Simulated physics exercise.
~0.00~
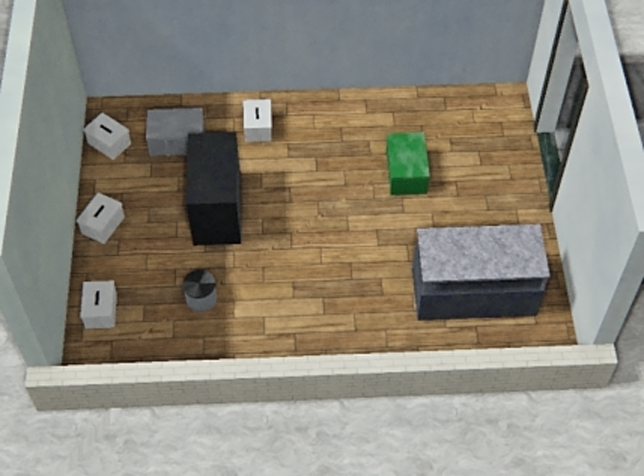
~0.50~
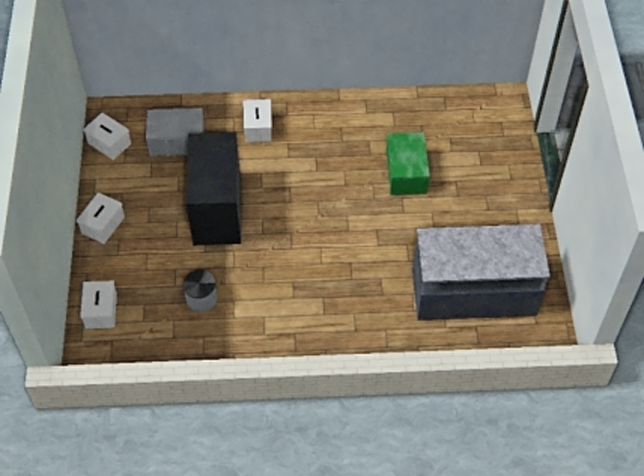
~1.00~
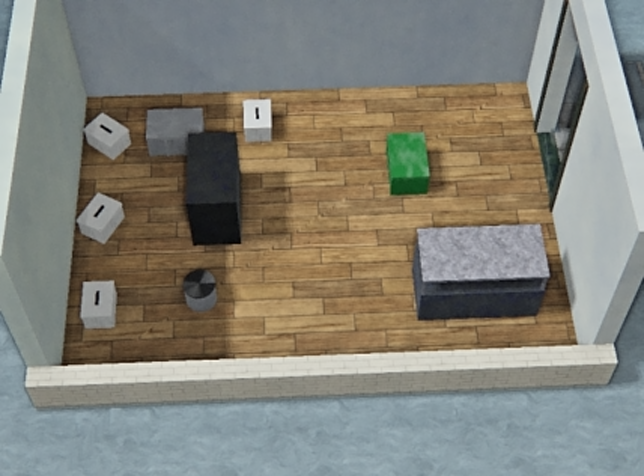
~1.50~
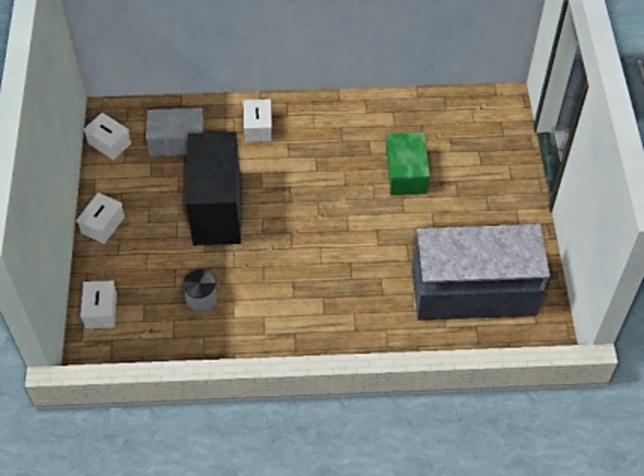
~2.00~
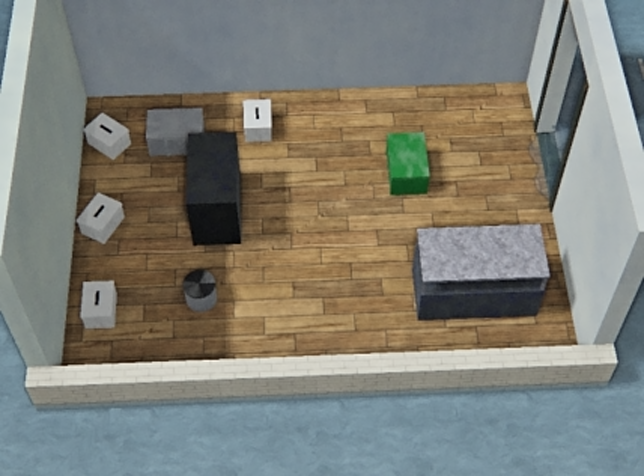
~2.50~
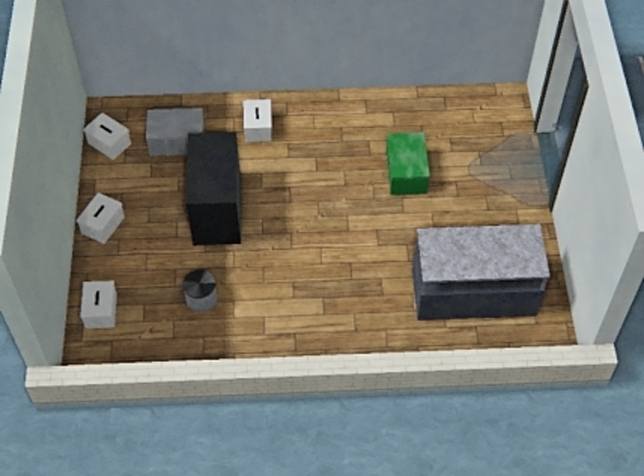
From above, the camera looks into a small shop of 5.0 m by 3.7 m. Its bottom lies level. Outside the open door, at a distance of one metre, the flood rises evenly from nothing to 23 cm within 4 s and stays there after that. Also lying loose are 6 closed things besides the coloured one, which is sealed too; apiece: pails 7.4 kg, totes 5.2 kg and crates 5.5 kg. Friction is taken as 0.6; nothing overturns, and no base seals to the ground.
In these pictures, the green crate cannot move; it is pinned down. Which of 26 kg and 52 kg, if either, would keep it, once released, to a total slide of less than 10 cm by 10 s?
Only the heavier amount suffices.
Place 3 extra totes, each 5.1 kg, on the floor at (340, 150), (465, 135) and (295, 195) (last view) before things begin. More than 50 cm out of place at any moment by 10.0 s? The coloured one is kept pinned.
Listed in order, they go beneath the bar, over the bar, beneath the bar.
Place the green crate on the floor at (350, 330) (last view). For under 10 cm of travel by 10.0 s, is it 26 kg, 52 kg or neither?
So both weights work.
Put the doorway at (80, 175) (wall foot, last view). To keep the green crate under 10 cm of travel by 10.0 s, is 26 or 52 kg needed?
Okay, so the light mass does it.
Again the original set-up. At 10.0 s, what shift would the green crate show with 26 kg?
Shift: About 30 cm.
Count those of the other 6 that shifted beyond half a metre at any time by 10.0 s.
Count: 4.
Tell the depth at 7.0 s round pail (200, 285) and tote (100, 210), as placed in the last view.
About 3 and 0 cm.
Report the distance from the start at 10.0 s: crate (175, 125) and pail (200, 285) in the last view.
100 cm, 0 cm.
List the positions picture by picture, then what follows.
In the first frame, the green crate at (408, 155), on the bottom; water covers 0.0 m2; 0 of 7 have shifted.
In the second frame, the green crate at (408, 155), on the bottom; water covers 0.0 m2; 0 of 7 have shifted.
In the third frame, the green crate at (408, 155) rests on the ground; 0.0 m2 under water; 0 of 7 have shifted.
In the fourth frame, the green crate at (408, 155), on the bottom; 0.0 m2 under water; 0 of 7 have shifted.
In the fifth frame, the green crate at (408, 155) rests on the ground; 0.0 m2 under water; 0 of 7 have shifted.
In the sixth frame, the green crate at (408, 155) rests on the ground; 0.5 m2 under water; 0 of 7 have shifted.
After 3.5 s the green crate would be 0 cm from its start with 26 kg and 0 cm from its start with 52 kg; 3 cm of water round it then.
After 4.5 s the green crate would be 0 cm from its start with 26 kg and 0 cm from its start with 52 kg; 5 cm of water round it then.
After 7.0 s the green crate would be 9 cm from its start with 26 kg and 0 cm from its start with 52 kg; 5 cm of water round it then.
After 10.0 s the green crate would be 35 cm from its start with 26 kg and 0 cm from its start with 52 kg; 8 cm of water round it then.
